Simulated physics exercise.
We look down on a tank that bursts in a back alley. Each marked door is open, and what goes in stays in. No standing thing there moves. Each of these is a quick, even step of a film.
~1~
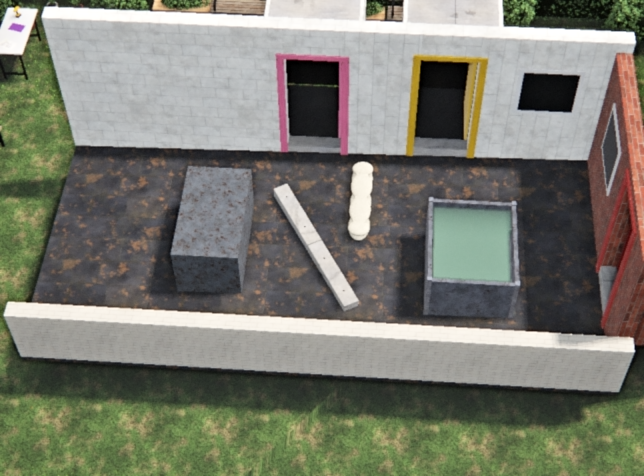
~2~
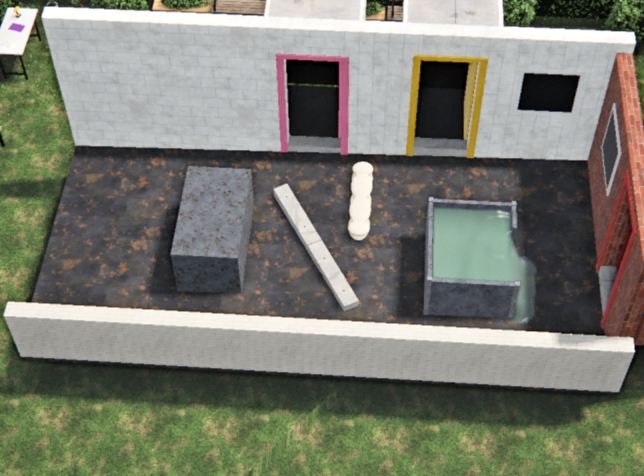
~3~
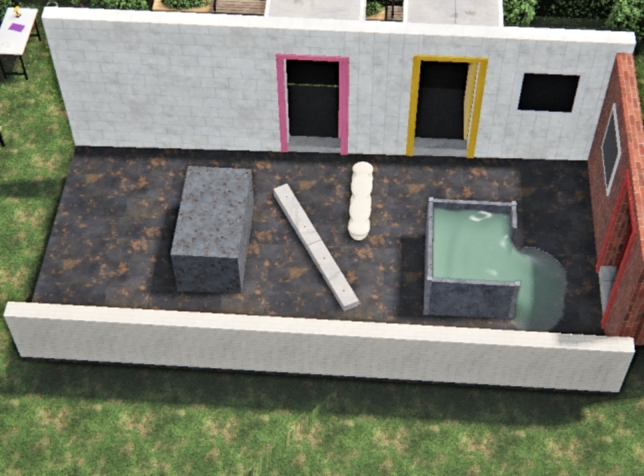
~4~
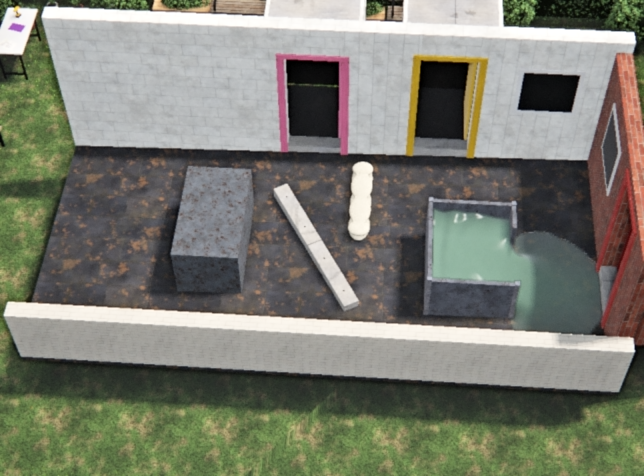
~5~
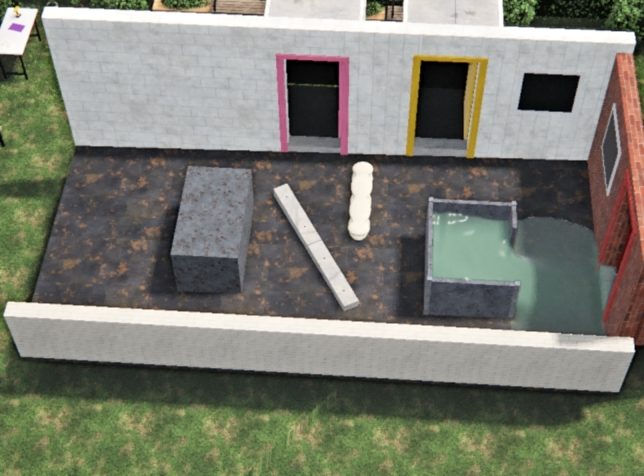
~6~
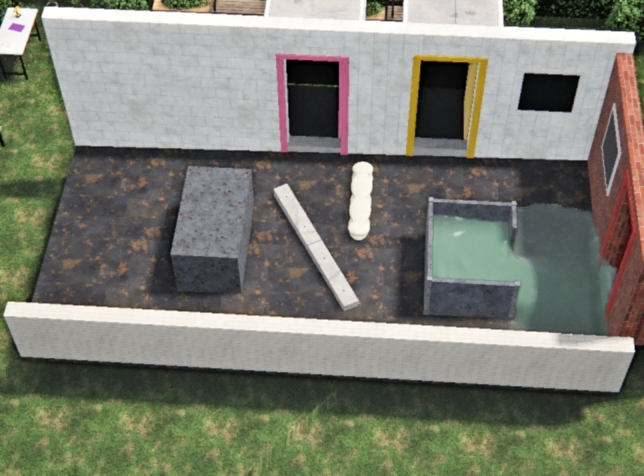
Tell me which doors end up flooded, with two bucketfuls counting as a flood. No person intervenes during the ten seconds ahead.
Here is how it goes: The pink door escapes flooding; the red door ends up flooded; the yellow door escapes flooding.
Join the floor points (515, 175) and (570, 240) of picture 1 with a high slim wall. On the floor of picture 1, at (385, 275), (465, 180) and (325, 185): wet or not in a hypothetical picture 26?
Spared, submerged, then spared.
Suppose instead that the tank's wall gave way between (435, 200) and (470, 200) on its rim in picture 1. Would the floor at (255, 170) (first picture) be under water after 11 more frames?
There: Awash.
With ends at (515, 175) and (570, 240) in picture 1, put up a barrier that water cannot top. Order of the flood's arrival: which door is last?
Last: The door marked pink.
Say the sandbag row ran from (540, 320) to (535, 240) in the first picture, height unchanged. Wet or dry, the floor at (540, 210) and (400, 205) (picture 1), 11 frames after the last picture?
The first point ends up inundated and the second still bare.
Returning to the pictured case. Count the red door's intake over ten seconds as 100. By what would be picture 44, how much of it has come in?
Close to 100 %.
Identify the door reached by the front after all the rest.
Answer: The pink-painted one.
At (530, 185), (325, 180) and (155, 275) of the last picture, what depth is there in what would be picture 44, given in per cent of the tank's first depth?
The three come to some 10, 4 and 0 per cent respectively.
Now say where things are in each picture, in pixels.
In the first picture, the tank at (472, 244) is whole and still.
In the second picture, the front is at (516, 321), out from the gap at (509, 276).
In the third picture, the front is at (557, 268), out from the gap at (509, 279).
In the fourth picture, water pours out at (509, 280) and has run to (596, 273).
In the fifth picture, the front is at a hidden place, out from the gap at (509, 280).
In the sixth picture, water pours out at (509, 280) and has run to (591, 218).
A moment on, water covers 15 % of the floor; the pink door not reached, the red door over two buckets in, the yellow door not reached.
Next, water covers 25 % of the floor; the pink door not reached, the red door far over two buckets in, the yellow door wet at the sill, nothing in.
Then, water covers 45 % of the floor; the pink door wet at the sill, nothing in, the red door far over two buckets in, the yellow door wet at the sill, nothing in.
Later, water covers 70 % of the floor; the pink door wet at the sill, nothing in, the red door far over two buckets in, the yellow door wet at the sill, nothing in.
In the end, water covers 75 % of the floor; the pink door wet at the sill, nothing in, the red door far over two buckets in, the yellow door wet at the sill, nothing in.
